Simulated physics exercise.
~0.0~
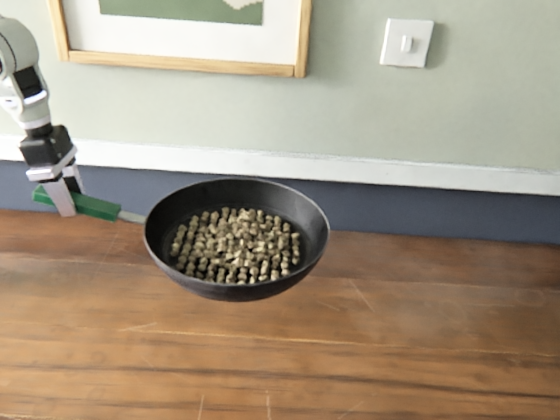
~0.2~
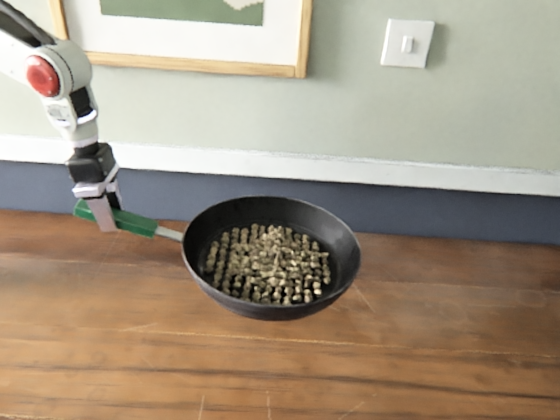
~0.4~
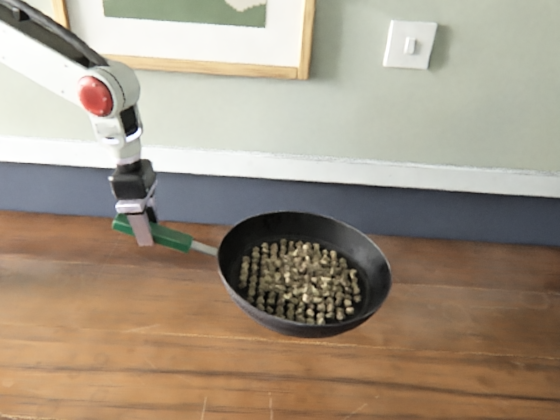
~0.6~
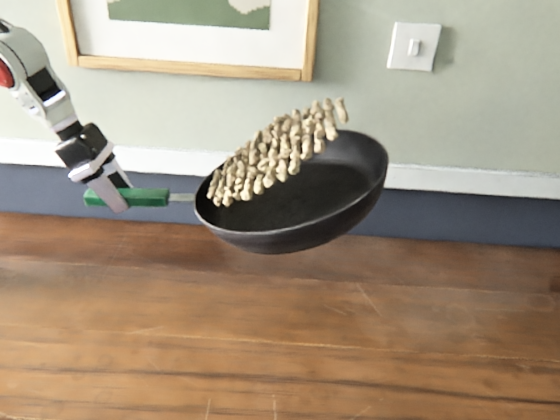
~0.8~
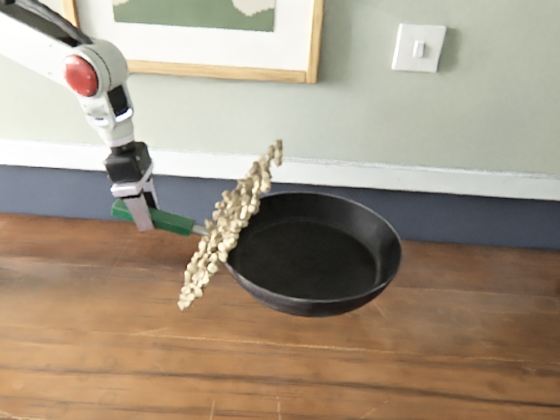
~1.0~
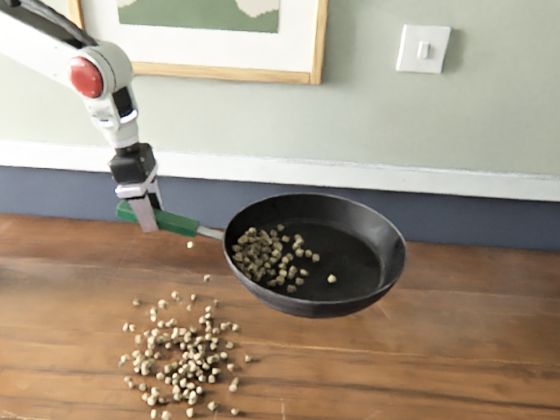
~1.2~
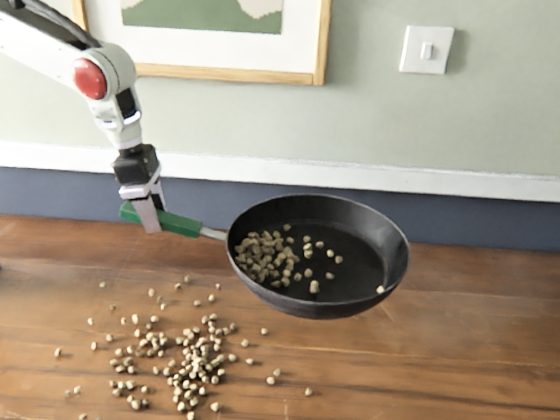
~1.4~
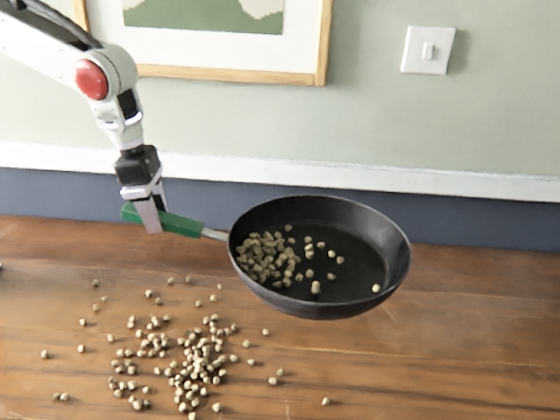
The footage shows a robot arm carrying a black frying pan of small pebbles to the right above a wooden table, then tilting and jerking it so the pebbles fly up and leftward; most end scattered on the table, while a smaller portion stays in the levelled pan.
